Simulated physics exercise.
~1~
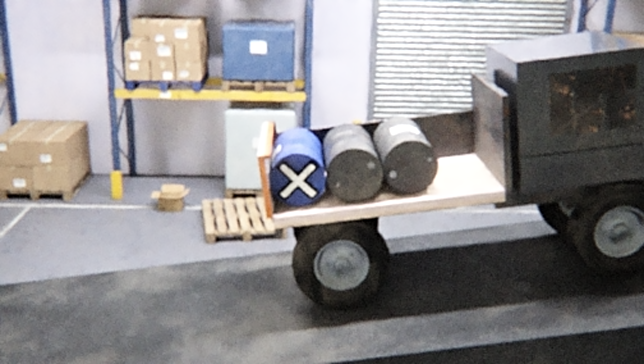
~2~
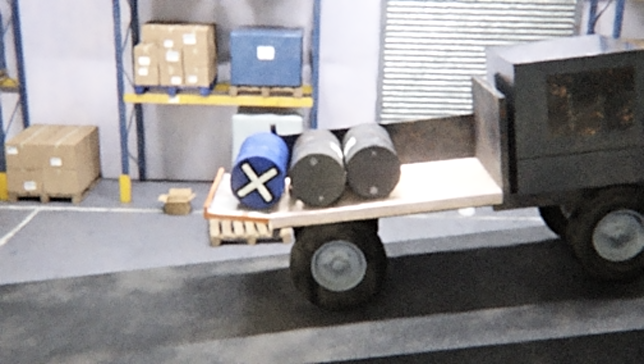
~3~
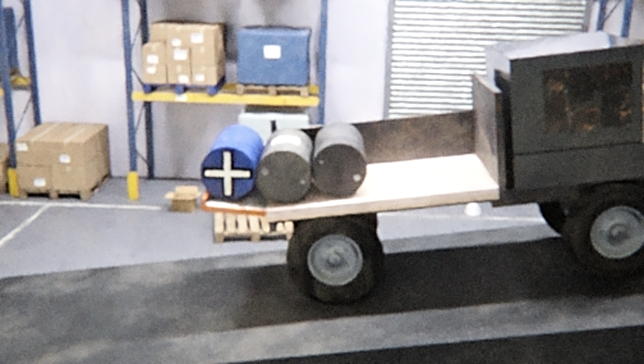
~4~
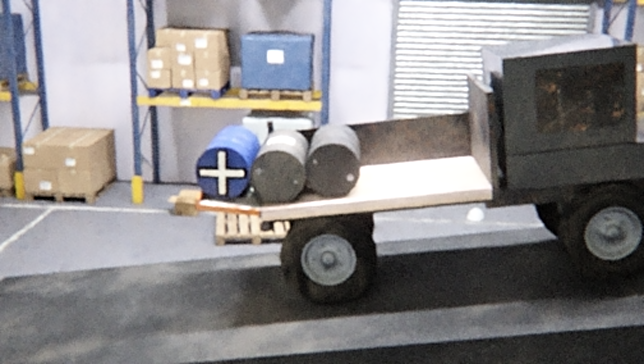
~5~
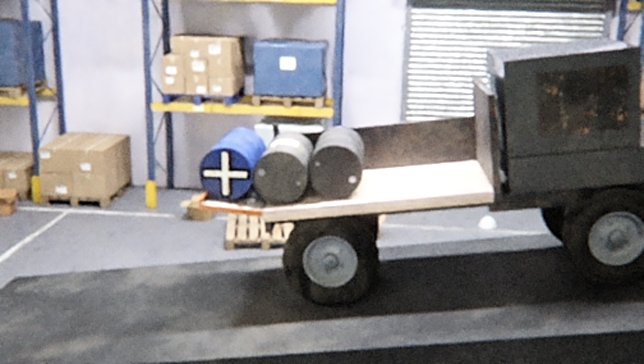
Blue drum with a white cross rolling left ahead of two dark drums as a truck's tailgate drops, stopping on the lowered gate.
